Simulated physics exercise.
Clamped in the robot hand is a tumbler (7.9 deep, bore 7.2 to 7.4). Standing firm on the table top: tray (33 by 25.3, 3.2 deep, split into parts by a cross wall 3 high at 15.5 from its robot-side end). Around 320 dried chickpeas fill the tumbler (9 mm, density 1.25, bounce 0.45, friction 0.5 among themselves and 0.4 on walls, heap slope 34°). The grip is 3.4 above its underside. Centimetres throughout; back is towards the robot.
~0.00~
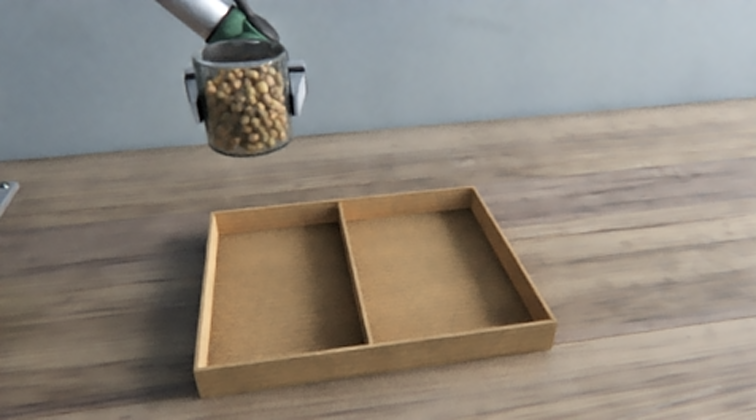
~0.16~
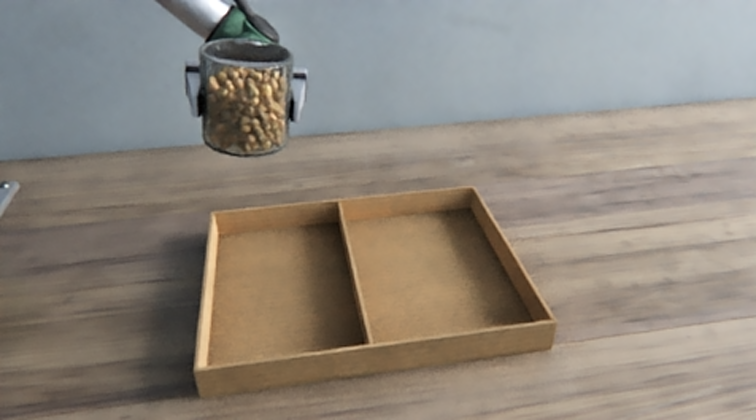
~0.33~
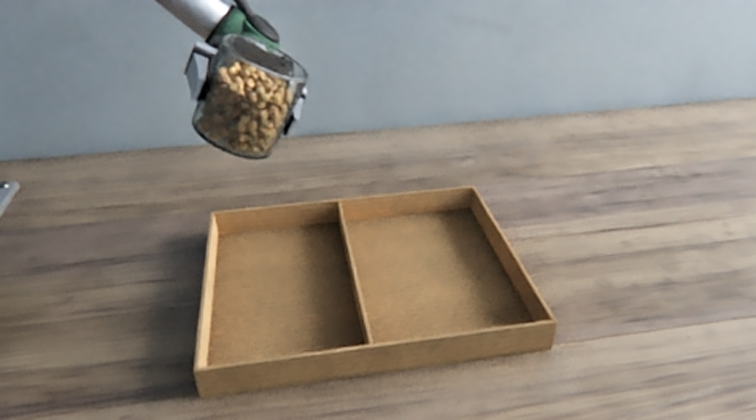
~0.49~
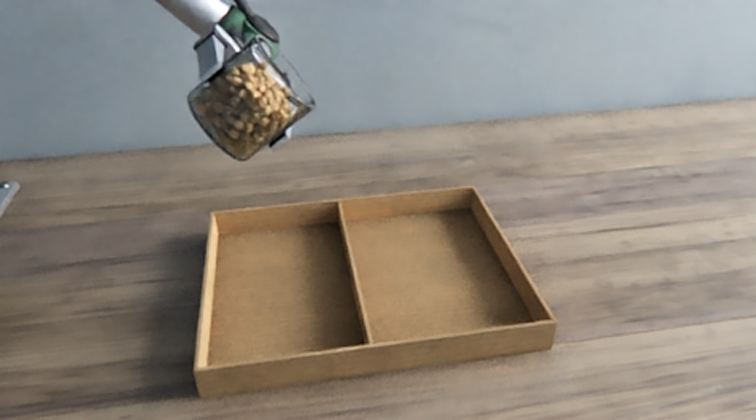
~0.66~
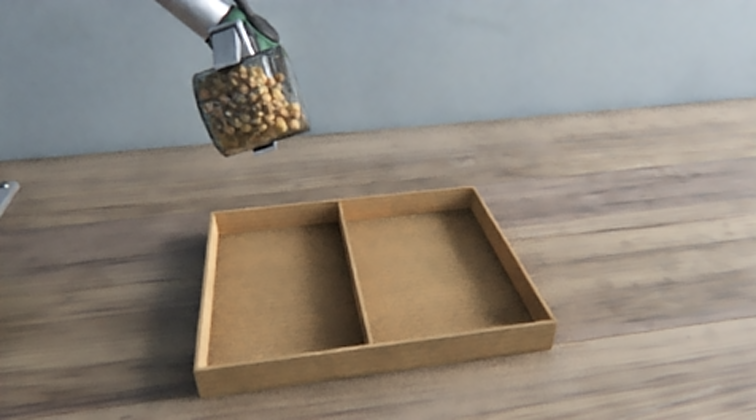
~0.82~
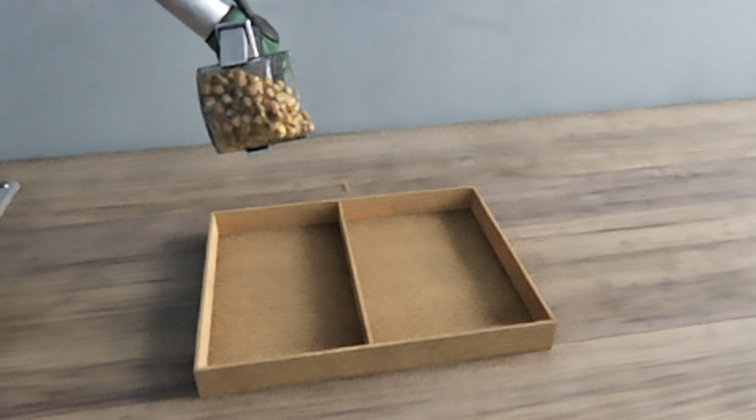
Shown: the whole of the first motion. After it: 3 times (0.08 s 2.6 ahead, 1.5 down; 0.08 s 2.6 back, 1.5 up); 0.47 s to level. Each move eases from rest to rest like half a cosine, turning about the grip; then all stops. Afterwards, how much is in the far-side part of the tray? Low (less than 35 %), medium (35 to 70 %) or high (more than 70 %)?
Share in the far-side part of the tray: Medium (35 to 70 %).
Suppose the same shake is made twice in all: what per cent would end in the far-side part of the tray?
It would be near 40 per cent.
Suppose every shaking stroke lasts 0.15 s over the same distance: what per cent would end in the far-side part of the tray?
It would be near 25 per cent.
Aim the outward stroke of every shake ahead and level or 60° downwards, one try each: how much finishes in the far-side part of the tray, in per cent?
About 70 and 30 per cent.
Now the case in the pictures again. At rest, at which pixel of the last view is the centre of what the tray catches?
Around (422, 277).
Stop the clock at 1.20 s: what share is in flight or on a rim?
Roughly 11 per cent.
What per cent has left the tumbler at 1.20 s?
About 40 per cent by then.
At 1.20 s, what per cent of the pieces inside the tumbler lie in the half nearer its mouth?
About 35 per cent.
After 1.20 s, tilted 83° forward, highest piece 22 above the table; 191 in the tumbler, 84 in the far-side part, 4 in the robot-side part, 36 in flight or on a rim.
After 1.58 s, tilted 29° forward, highest piece 25 above the table; 153 in the far-side part, 140 in the tumbler, 19 in the robot-side part, 1 on the table or floor, 2 in flight or on a rim.
After 1.97 s, level, highest piece 25 above the table; 155 in the far-side part, 139 in the tumbler, 20 in the robot-side part, 1 on the table or floor.
After 3.02 s, level, highest piece 25 above the table; 155 in the far-side part, 139 in the tumbler, 20 in the robot-side part, 1 on the table or floor.
At rest, 155 in the far-side part, 139 in the tumbler, 20 in the robot-side part, 1 on the table or floor. That is 49 % in the far-side part of the tray.
